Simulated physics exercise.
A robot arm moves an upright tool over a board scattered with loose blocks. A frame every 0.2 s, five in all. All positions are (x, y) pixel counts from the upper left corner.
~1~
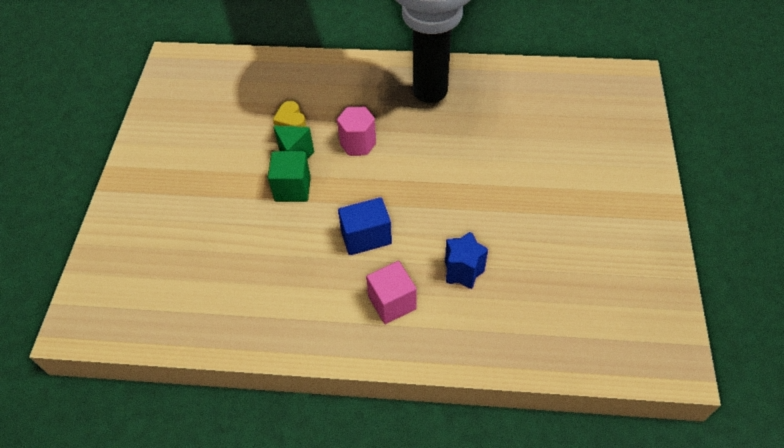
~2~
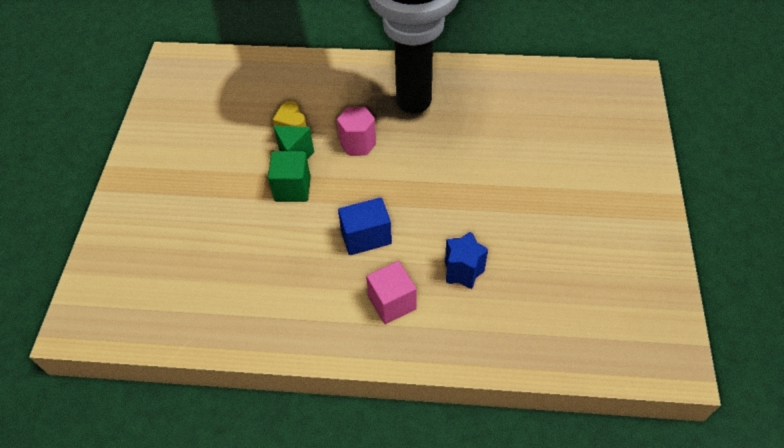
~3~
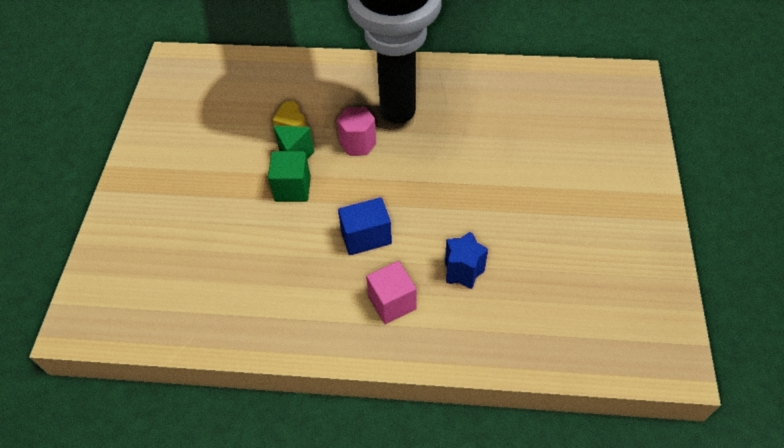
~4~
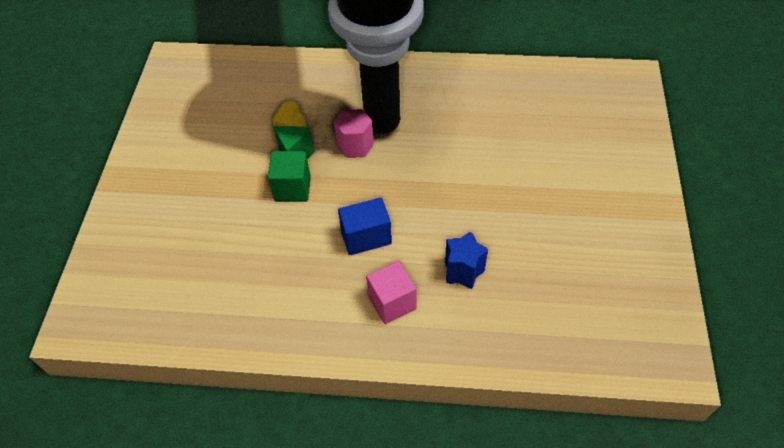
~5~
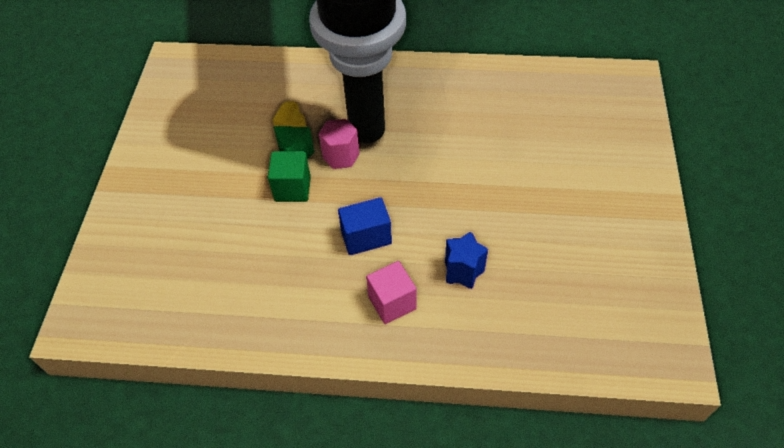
The video shows a robot arm moving a black upright tool down and to the left over a wooden board of colored blocks, then nudging the pink hexagonal block slightly toward the green blocks while the other pieces stay still.
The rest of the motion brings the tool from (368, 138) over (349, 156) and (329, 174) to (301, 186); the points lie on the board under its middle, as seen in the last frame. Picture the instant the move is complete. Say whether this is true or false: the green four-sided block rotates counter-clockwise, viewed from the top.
True.
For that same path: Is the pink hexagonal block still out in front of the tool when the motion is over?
Final answer: Yes.
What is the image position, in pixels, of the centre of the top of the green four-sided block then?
At roughly (228, 198).
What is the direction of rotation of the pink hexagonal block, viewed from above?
In a top view, it turns clockwise.
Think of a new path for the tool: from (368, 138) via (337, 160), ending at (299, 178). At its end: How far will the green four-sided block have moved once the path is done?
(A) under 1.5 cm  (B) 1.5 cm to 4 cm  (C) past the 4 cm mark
My pick is C.
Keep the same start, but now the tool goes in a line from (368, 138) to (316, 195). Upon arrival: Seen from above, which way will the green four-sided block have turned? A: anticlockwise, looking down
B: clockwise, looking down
A.
On the path given first. Halfway along, tool (338, 159); green four-sided block (268, 176), turned 15° anticlockwise; pink hexagonal block (301, 157), turned 20° clockwise.
At the end, tool (300, 179); green four-sided block (228, 198), turned 20° anticlockwise; green triangular piece still; pink hexagonal block (261, 179), turned 20° clockwise.
